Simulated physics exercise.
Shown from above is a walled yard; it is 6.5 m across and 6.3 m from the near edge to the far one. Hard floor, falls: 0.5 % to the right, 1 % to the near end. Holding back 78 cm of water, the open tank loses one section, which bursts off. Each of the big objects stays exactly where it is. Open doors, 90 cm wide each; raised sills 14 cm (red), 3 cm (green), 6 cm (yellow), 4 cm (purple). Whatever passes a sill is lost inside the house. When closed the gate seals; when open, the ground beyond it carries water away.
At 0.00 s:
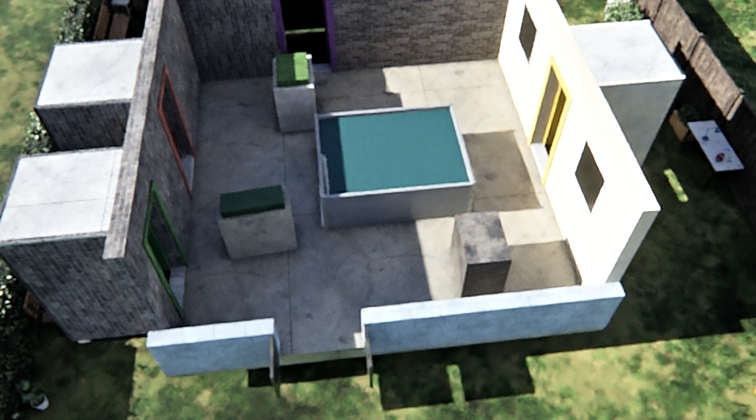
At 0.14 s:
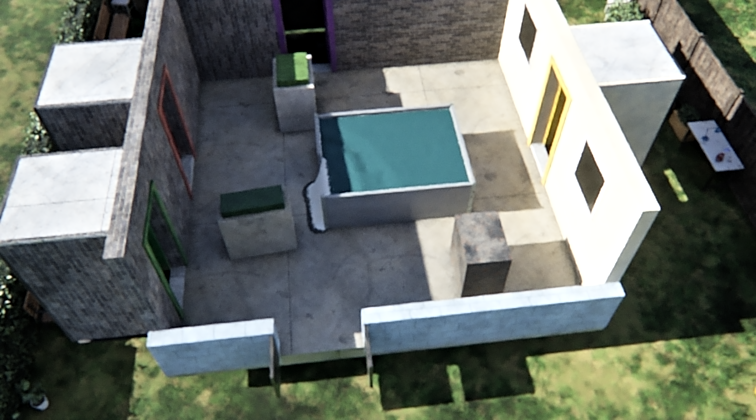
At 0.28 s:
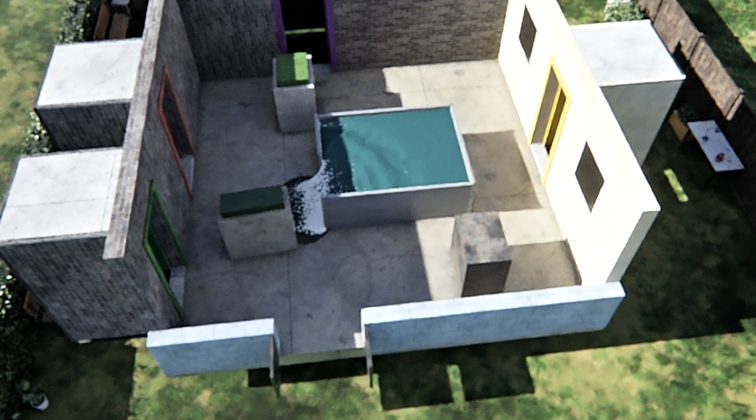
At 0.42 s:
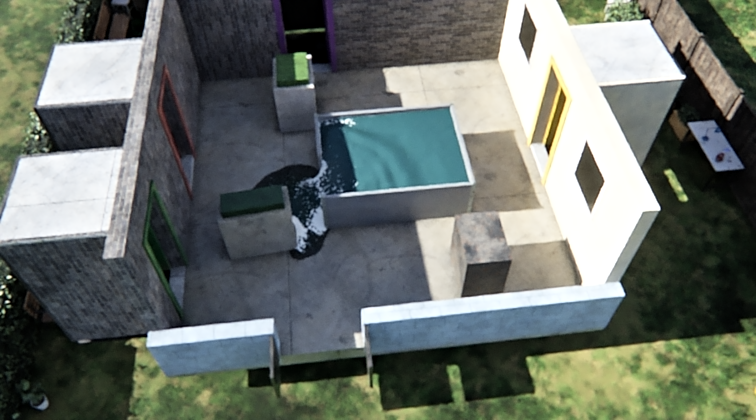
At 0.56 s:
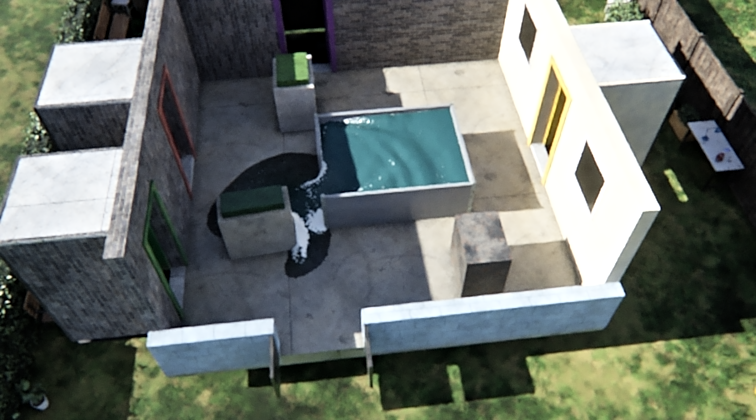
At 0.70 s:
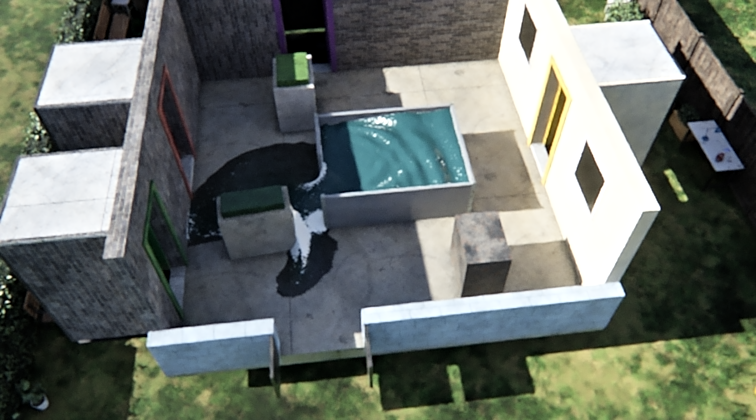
A walled yard holds an open tank whose left side bursts, spilling water across the floor.
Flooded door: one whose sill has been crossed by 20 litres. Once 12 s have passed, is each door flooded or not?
At that moment the red door is flooded, the green door is flooded, the yellow door is not flooded, the purple door is flooded.
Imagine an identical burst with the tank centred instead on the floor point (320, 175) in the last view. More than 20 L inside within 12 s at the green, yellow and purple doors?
Checking the limit: Green is beyond it, yellow is beyond it and purple is beyond it.
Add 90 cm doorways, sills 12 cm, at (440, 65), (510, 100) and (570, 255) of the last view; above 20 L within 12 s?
In that order: Short of it, short of it, short of it.
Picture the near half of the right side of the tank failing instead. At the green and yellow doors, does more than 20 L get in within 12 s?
Green: Beyond limit; yellow: Beyond limit.
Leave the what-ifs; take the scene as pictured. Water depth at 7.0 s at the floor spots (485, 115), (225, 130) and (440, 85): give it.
5, 6 and 3 cm, respectively.
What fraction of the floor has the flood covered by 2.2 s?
I'd say around 40 %.
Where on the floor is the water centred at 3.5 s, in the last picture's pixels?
(332, 190).
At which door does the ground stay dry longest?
That's the yellow door.
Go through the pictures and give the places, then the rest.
The first frame shows the open tank at (391, 151) is whole and still, 78 cm deep.
In the second frame, the front is at (323, 231), 0.6 m from the gap at (325, 194); 0.3 m2 of floor is under water; 78 cm left at the back of the open tank.
In the third frame, the front is at (287, 187), 0.9 m from the gap at (325, 196); 0.9 m2 of floor is under water; 78 cm left at the back of the open tank.
In the fourth frame, the front is at a hidden place, 1.4 m from the gap at (325, 197); 1.8 m2 of floor is under water; 78 cm left at the back of the open tank.
In the fifth frame, water pours out at (325, 197) and has run 2.0 m, to (214, 225); typically 7 cm deep outside, 78 cm at the open tank's back.
In the sixth frame, the front is at (189, 241), 2.5 m from the gap at (325, 197); 4.4 m2 of floor is under water; 76 cm left at the back of the open tank.
After 1.4 s water covers 25 % of the floor and is deepest (56 cm) near (302, 227); red door 29 cm at the sill, 11 L in, green door 5 cm at the sill, 0 L in, yellow door not reached, purple door not reached.
After 2.2 s water covers 40 % of the floor and is deepest (46 cm) near (302, 227); red door 33 cm at the sill, 85 L in, green door 7 cm at the sill, 2 L in, yellow door not reached, purple door not reached.
After 3.5 s water covers 50 % of the floor and is deepest (32 cm) near (302, 227); red door 24 cm at the sill, 178 L in, green door 6 cm at the sill, 11 L in, yellow door not reached, purple door 8 cm at the sill, 0 L in.
After 7.0 s water covers 85 % of the floor and is deepest (19 cm) near (302, 227); red door 14 cm at the sill, 229 L in, green door 4 cm at the sill, 24 L in, yellow door 5 cm at the sill, 0 L in, purple door 8 cm at the sill, 39 L in.
After 12.0 s water covers 95 % of the floor and is deepest (18 cm) near (488, 319); red door 6 cm at the sill, 230 L in, green door 5 cm at the sill, 47 L in, yellow door 6 cm at the sill, 1 L in, purple door 5 cm at the sill, 63 L in.
